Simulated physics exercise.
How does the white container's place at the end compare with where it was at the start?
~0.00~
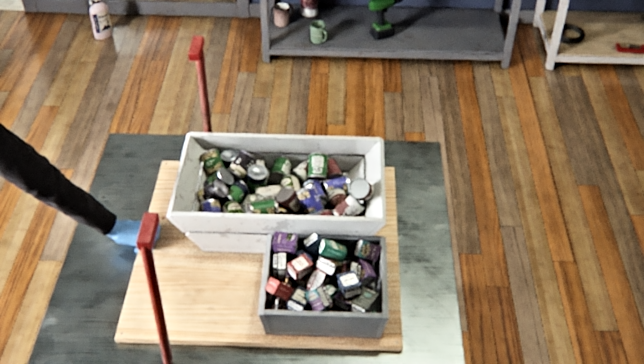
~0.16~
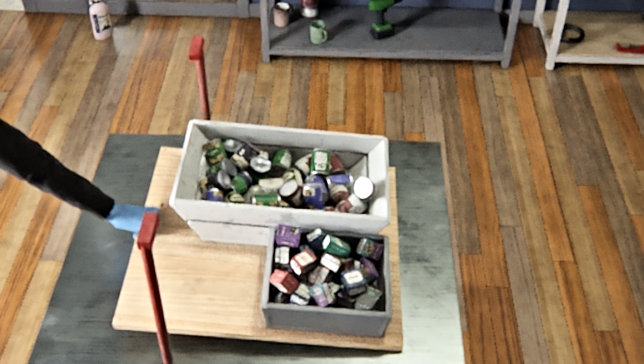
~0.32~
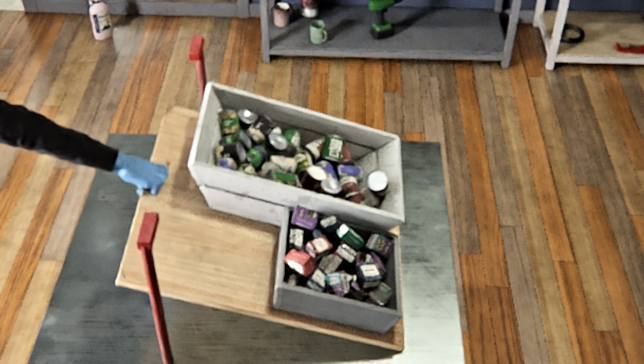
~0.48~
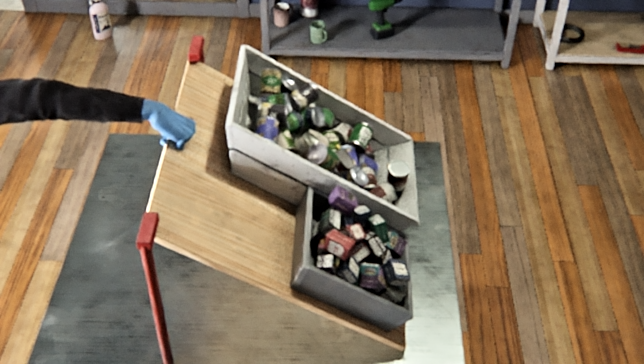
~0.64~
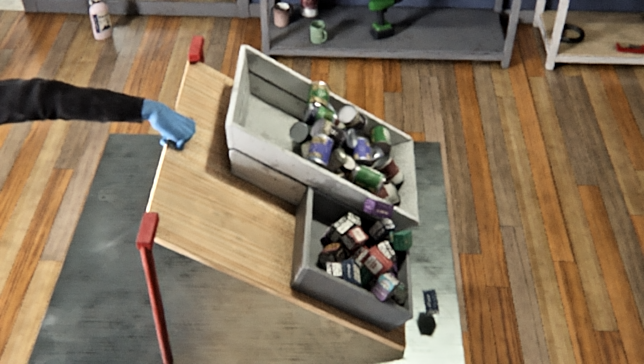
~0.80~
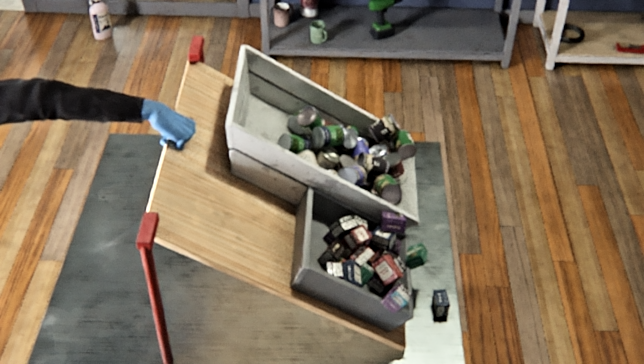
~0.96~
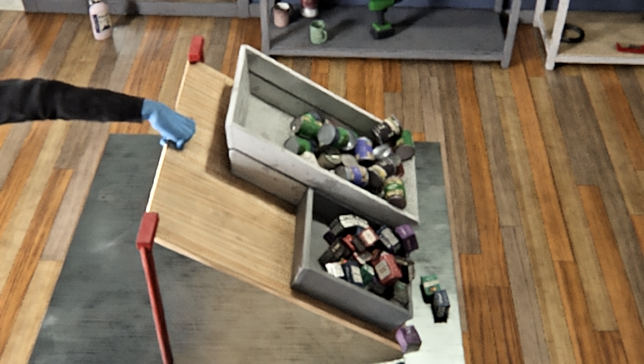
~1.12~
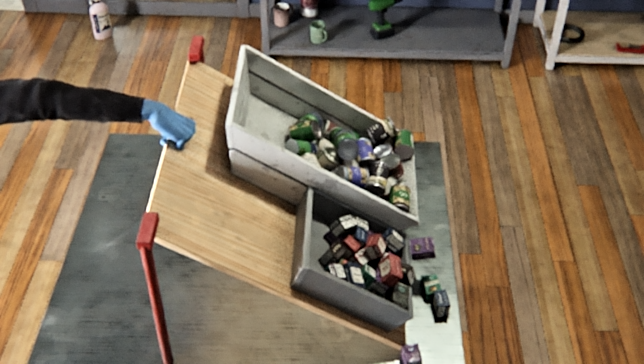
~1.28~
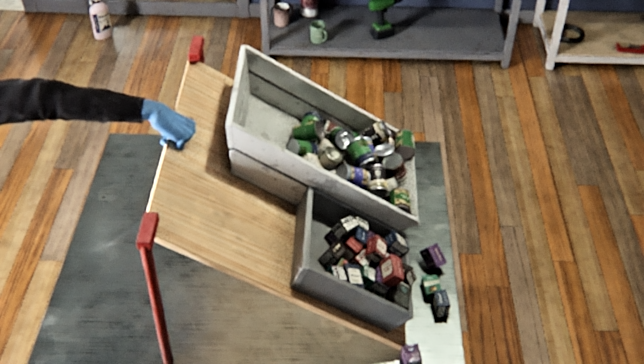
It ends up higher in the view and somewhat further to the right than where it started, now tilted with its right end lower.
A gloved hand tilts a board up, and a few cartons spill from the grey container.
